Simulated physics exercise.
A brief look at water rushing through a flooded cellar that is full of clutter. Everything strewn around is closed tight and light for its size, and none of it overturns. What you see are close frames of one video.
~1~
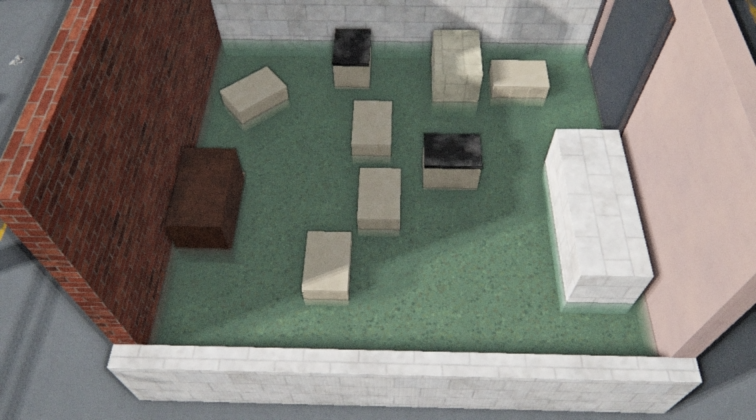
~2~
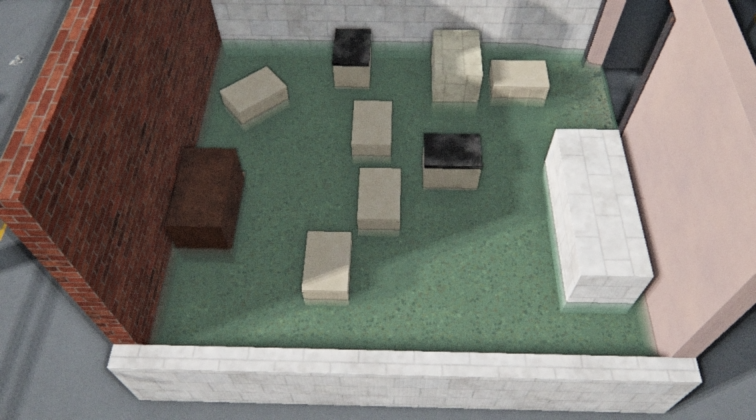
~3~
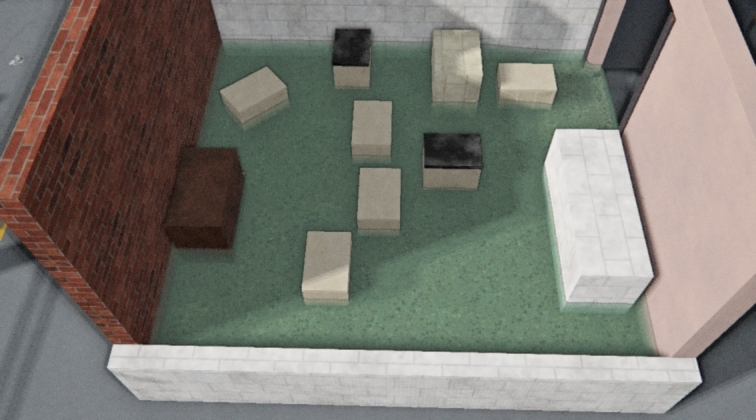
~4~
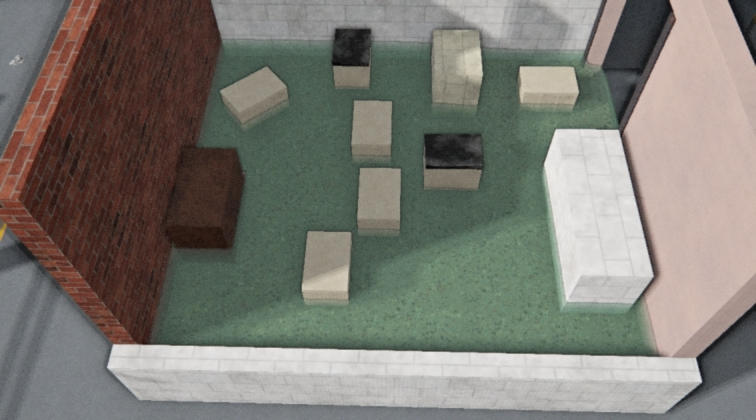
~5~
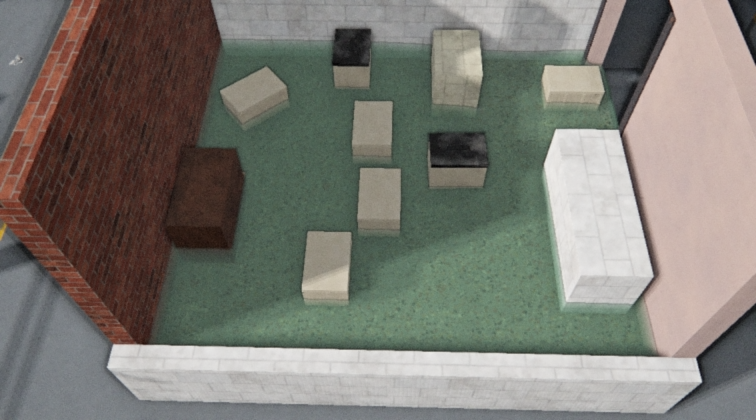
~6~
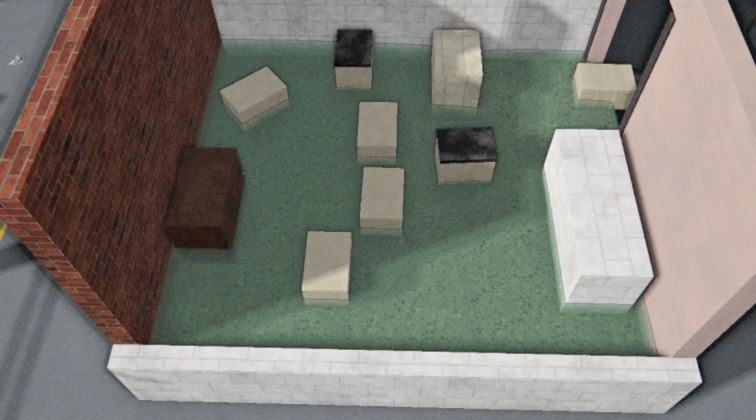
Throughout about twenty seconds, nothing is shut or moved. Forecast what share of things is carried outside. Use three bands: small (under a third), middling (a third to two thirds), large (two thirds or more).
Middling.
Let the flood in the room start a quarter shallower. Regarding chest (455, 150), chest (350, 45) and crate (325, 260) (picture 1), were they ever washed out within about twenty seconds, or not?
In the order given: Lost, never lost and never lost.
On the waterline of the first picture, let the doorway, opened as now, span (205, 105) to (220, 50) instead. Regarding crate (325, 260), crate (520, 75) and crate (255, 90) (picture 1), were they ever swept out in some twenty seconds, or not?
Looking at them in turn, number one is held back, number two is held back, and number three is flushed away.
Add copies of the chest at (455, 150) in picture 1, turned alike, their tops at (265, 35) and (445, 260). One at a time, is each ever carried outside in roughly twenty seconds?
Well, the first one ends up trapped, and the second one ends up flushed out.
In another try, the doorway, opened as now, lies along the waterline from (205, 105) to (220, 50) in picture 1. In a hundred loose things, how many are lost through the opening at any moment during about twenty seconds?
70 per cent or so.
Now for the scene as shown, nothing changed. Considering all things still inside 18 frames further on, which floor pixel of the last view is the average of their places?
I'd put it around pixel (431, 133).
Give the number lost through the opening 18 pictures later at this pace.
Tally: 3.
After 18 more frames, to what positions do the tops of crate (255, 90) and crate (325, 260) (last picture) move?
Estimate: (297, 93), then (399, 229).
A moment on, 1 of 7 are out; 6 afloat.
Next, 3 of 7 are out; 3 afloat.
Later, 4 of 7 are out; 1 afloat.
In the end, 4 of 7 are out; 1 afloat.
